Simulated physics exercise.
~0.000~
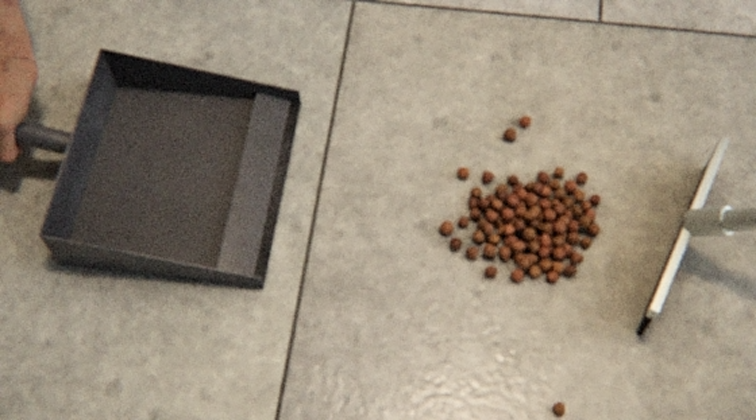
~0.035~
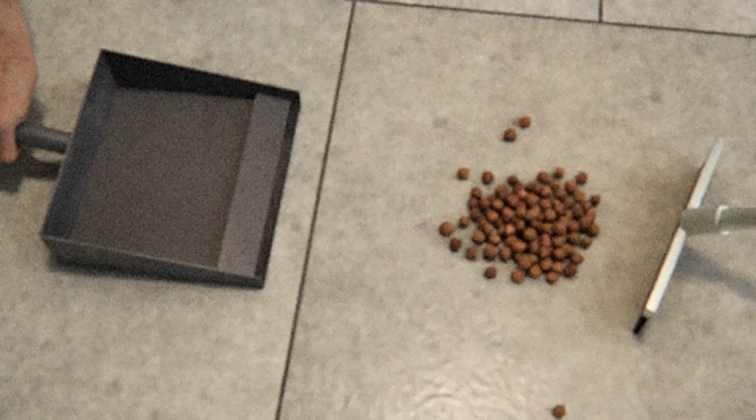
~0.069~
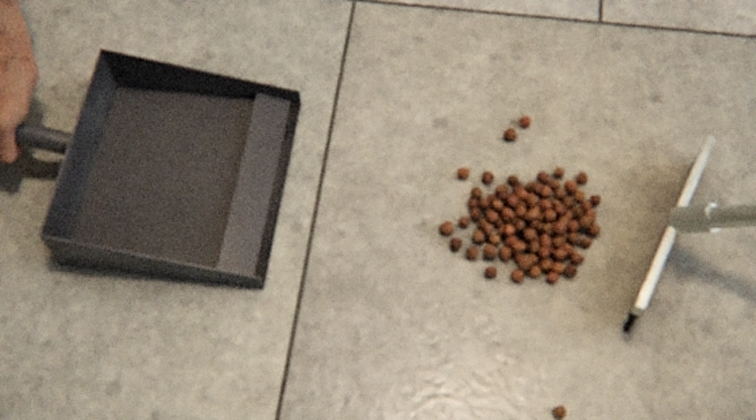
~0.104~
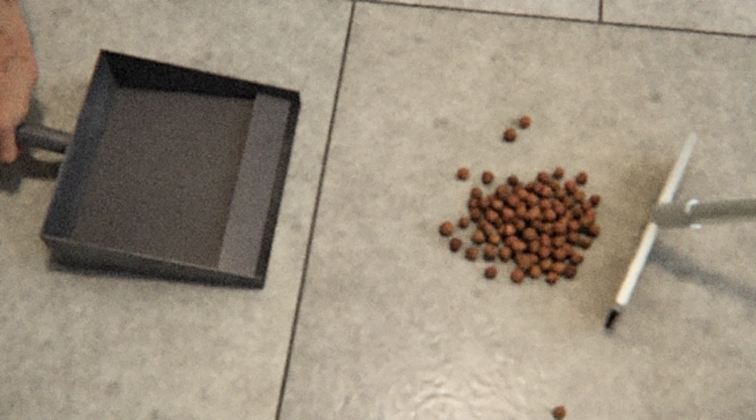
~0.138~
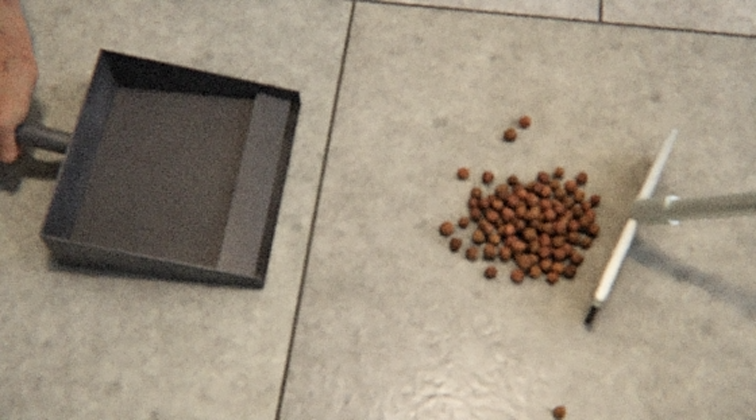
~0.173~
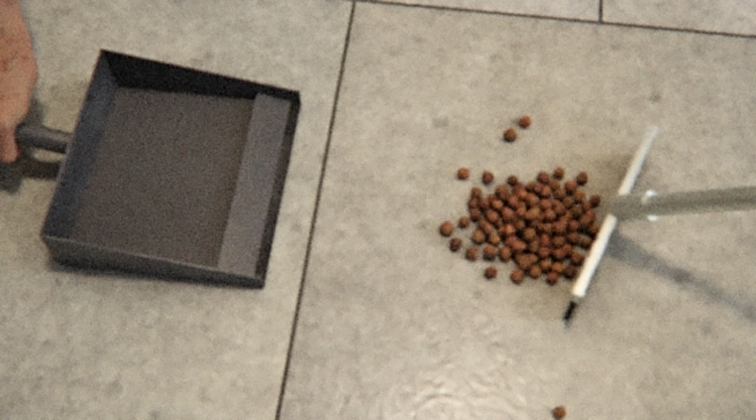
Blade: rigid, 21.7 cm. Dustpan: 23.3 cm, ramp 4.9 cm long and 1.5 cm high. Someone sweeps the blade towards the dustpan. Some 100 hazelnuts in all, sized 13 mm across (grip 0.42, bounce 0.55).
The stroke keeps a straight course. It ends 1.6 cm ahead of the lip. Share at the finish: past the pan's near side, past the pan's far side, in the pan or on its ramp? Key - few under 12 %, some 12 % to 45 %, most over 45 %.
Near side: Few. Far side: Some. Pan: Some.
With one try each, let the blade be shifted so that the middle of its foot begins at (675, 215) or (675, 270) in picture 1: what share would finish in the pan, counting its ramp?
Some 20 and 15 per cent.
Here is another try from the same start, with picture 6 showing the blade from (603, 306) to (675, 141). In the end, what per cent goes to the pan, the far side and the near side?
Split: Pan = 5, far = 20, near = 0.
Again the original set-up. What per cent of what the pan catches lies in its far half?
Around 60 percent.
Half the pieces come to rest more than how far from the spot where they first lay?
Around 28 centimetres.
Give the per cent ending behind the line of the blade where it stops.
Roughly 10 per cent.
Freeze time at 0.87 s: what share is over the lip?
Some 20 per cent by that point.
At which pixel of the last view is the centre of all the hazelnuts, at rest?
My guess is close to (300, 138).
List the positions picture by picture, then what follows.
Blade from (653, 312) to (721, 147), moved 0.0 cm, 0 of the pieces shifted so far; middle of the pieces at (529, 222); pan at (169, 178), in the first picture.
Blade from (649, 311) to (717, 146), moved 0.4 cm, 0 of the pieces shifted so far; middle of the pieces at (529, 223), in the second picture.
Blade from (638, 309) to (707, 144), moved 1.4 cm, 0 of the pieces shifted so far; middle of the pieces at (529, 223), in the third picture.
Blade from (619, 305) to (690, 141), moved 3.2 cm, 0 of the pieces shifted so far; middle of the pieces at (529, 223), in the fourth picture.
Blade from (598, 301) to (670, 137), moved 5.3 cm, 0 of the pieces shifted so far; middle of the pieces at (529, 223), in the fifth picture.
Blade from (576, 296) to (650, 134), moved 7.4 cm, 0 of the pieces shifted so far; middle of the pieces at (529, 223); pan at (169, 179). Its pace works out near 0.60 m/s, heading 6 degrees away from the viewer's side, in the sixth picture.
After 0.42 s, middle of the blade 20 cm from the lip; 0 % over the lip, far side 5 %, near side 0 %.
Then, at 0.59 s, middle of the blade 10 cm from the lip; 0 % over the lip, far side 15 %, near side 0 %.
After 0.87 s, middle of the blade 5 cm from the lip; 20 % over the lip, far side 25 %, near side 0 %.
By 1.5 s all is still; near side 0 %, far side 25 %, pan 20 %, in front of the lip or behind the blade 50 %.
